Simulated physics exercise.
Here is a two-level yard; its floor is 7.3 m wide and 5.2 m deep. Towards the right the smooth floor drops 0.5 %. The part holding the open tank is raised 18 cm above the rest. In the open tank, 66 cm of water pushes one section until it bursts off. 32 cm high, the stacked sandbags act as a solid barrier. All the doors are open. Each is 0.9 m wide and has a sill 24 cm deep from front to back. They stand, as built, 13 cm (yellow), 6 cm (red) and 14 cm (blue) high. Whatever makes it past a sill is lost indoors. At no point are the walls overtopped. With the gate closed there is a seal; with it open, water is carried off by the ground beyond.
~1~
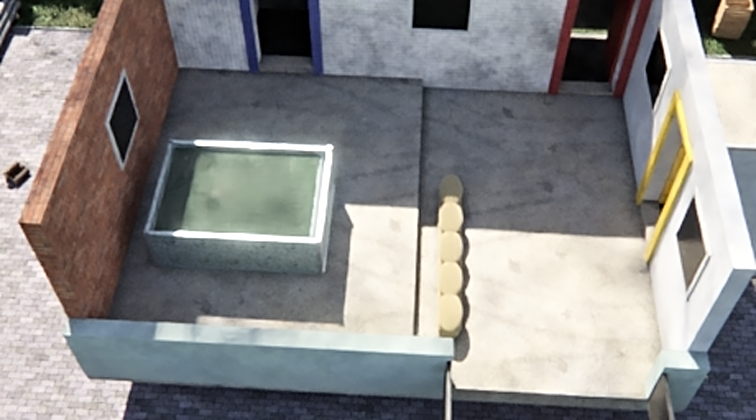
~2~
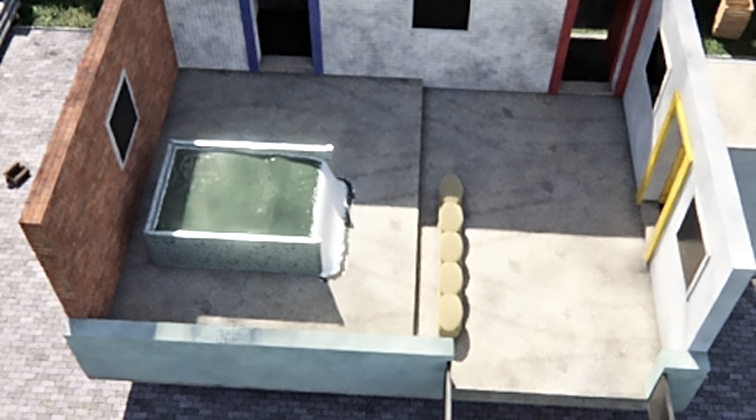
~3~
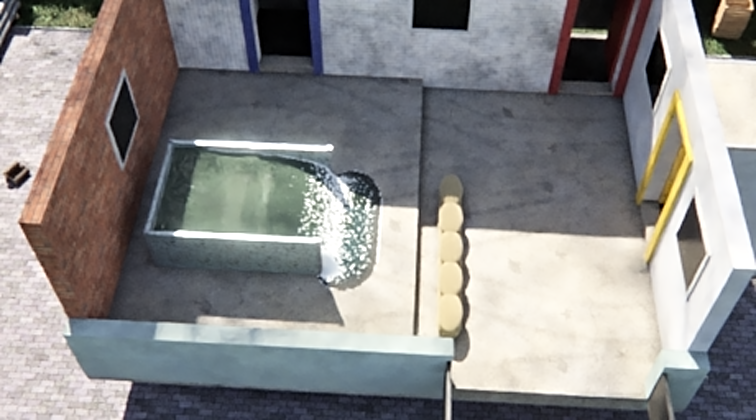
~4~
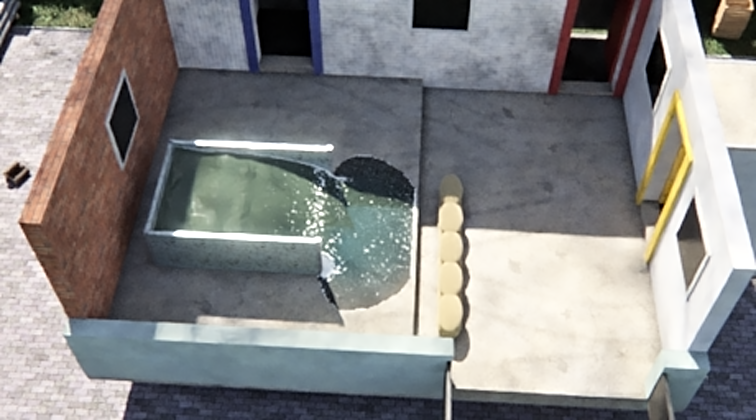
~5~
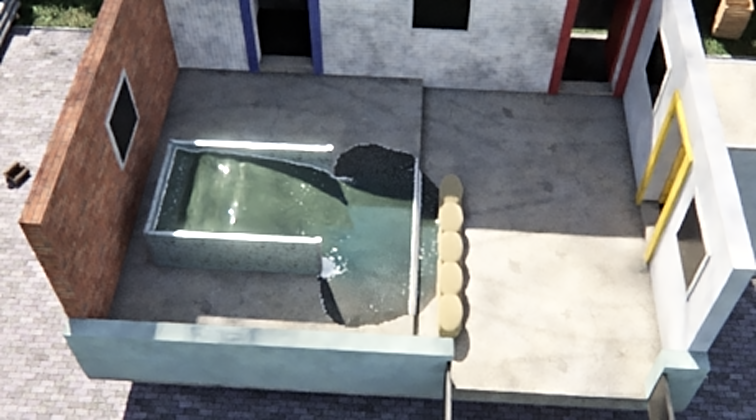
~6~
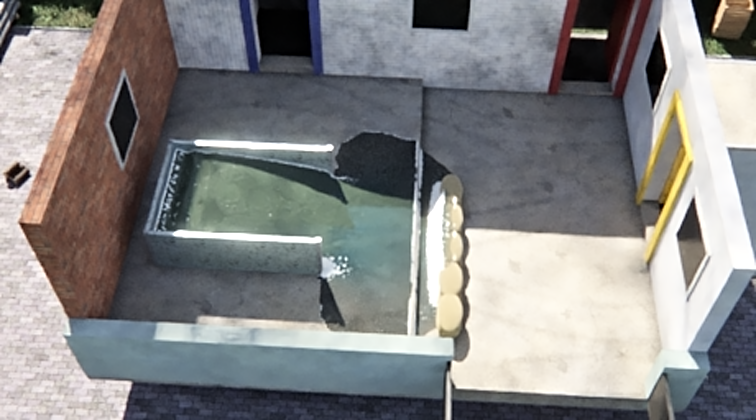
A walled concrete yard with a brick wall on the left is seen from high above by a camera that stays still. A raised tank of greenish water stands at left, a row of tan sandbags runs down the middle, and blue, red and yellow doorways line the back and right walls. Water pours from the tank's right side, spreads rightward across the floor in a widening sheet, and reaches the sandbags.
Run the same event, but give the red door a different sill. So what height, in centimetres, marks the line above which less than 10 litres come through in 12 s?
The line is at about 20 cm of height.
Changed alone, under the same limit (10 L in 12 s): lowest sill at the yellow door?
Yellow would need about 12.0 cm on its own.
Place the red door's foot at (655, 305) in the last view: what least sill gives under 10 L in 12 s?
Close to 11.5 cm at the least.
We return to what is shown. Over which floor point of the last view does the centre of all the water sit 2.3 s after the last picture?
The water is centred near (411, 220).
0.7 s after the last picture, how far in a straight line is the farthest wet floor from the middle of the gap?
The front is some 3.6 m out.
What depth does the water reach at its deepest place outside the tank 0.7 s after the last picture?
Roughly 48 cm.
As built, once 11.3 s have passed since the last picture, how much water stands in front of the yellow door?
About 4.0 cm.
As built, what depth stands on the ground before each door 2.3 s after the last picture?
Depths, in cm - yellow: 0, red: 11, blue: 0.
Then, 0.7 s after the last picture water covers 25 % of the floor, deepest (48 cm) near (439, 245); it has not reached the red door.
Then, 2.3 s after the last picture water covers 65 % of the floor, deepest (38 cm) near (438, 255); 11 cm at the red door, 4 litres in over its 6 cm sill.
Then, 11.3 s after the last picture water covers 70 % of the floor, deepest (10 cm) near (622, 126); 9 cm at the red door, 182 litres in over its 6 cm sill.
At the red door as built, the water peaked near 16 cm, 4.1 s after the last picture.
Run again over the same 12 s with other heights there, 30 litres in over 16 cm, 5 litres over 22 cm. The limit of 10 litres is kept from about 20 cm up.
